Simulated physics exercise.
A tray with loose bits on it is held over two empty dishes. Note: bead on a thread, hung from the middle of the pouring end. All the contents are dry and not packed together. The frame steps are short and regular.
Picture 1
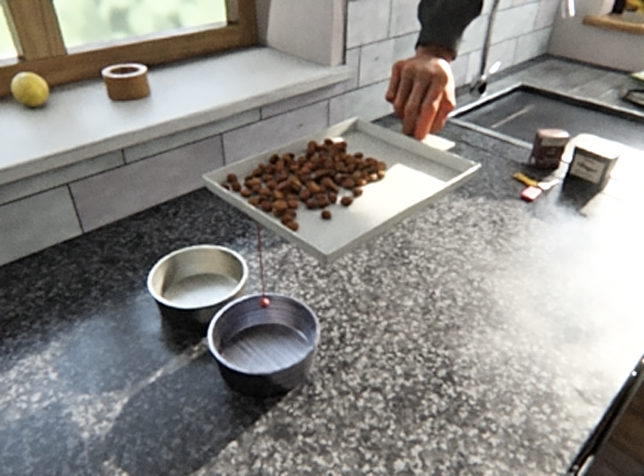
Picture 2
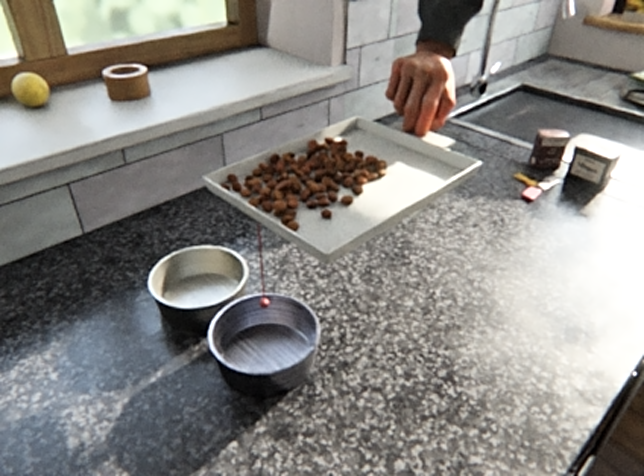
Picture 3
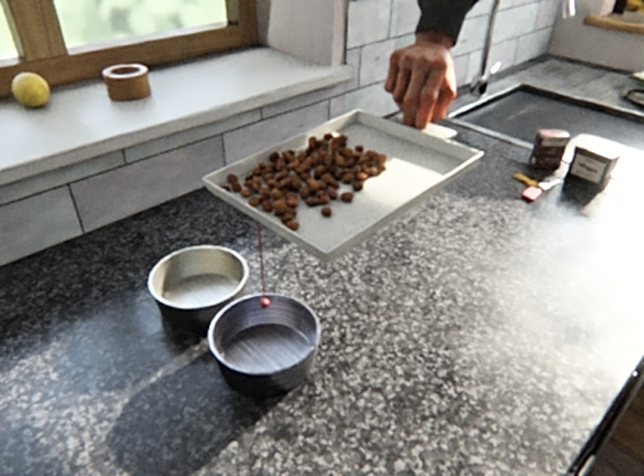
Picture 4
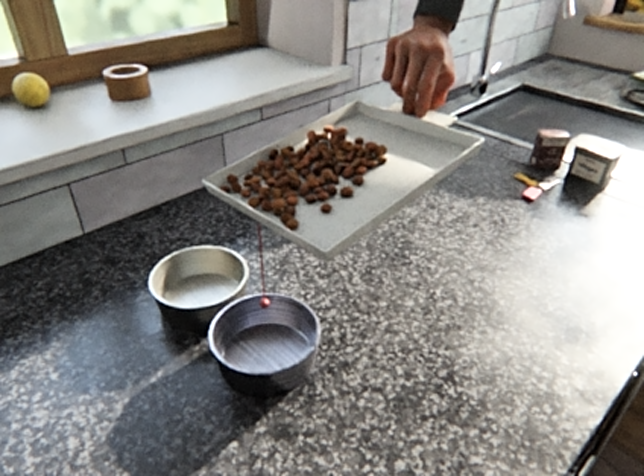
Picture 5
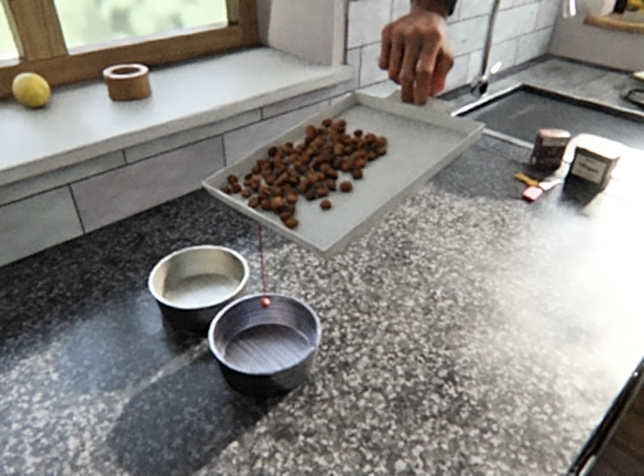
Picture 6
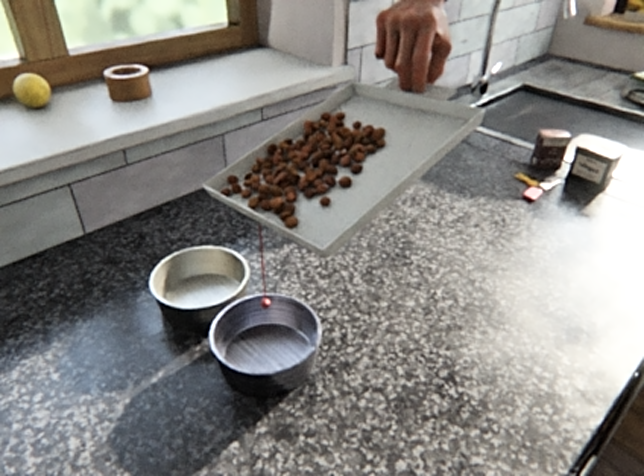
On a speckled dark stone kitchen counter below a window, seen from above at an angle, daylight glares at the right. A hand holds a pale tray of brown kibble above two empty metal dishes, a red bead hanging on a thread, with a yellow fruit and a tape roll on the sill. The hand gradually raises the tray's far side, tilting it toward the left, while the camera stays still.
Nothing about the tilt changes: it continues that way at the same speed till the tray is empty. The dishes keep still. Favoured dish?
Left.
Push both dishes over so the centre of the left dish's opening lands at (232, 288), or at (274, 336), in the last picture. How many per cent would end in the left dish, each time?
First try: Roughly 90 per cent; second try: Roughly 10 per cent.
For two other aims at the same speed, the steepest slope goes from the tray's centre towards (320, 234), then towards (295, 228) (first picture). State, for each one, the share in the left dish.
For the first it's near 0 %, for the second near 0 %.
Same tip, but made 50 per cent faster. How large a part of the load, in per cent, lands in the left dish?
About 70 per cent.
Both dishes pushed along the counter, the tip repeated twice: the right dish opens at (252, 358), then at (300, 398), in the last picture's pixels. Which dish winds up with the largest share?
The dish to the left, then the dish to the left.
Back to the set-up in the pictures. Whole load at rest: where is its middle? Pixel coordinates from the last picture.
Once nothing moves, the middle sits near (206, 311).
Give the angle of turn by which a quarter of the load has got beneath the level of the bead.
I'd say it is tilted about 80°.
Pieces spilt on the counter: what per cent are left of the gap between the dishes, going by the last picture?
It works out at some 100 percent.
Soon, tray tipped steeply; all on the tray.
A while on, tray tipped right over; about a quarter on the tray; a small part in the right dish; about half in the left dish; a small part outside both; a small part in the air.
Towards the end, tray tipped past a quarter turn; a small part in the right dish; about two thirds in the left dish; about a quarter outside both.
Finally, tray tipped past a quarter turn; a small part in the right dish; about two thirds in the left dish; about a quarter outside both.
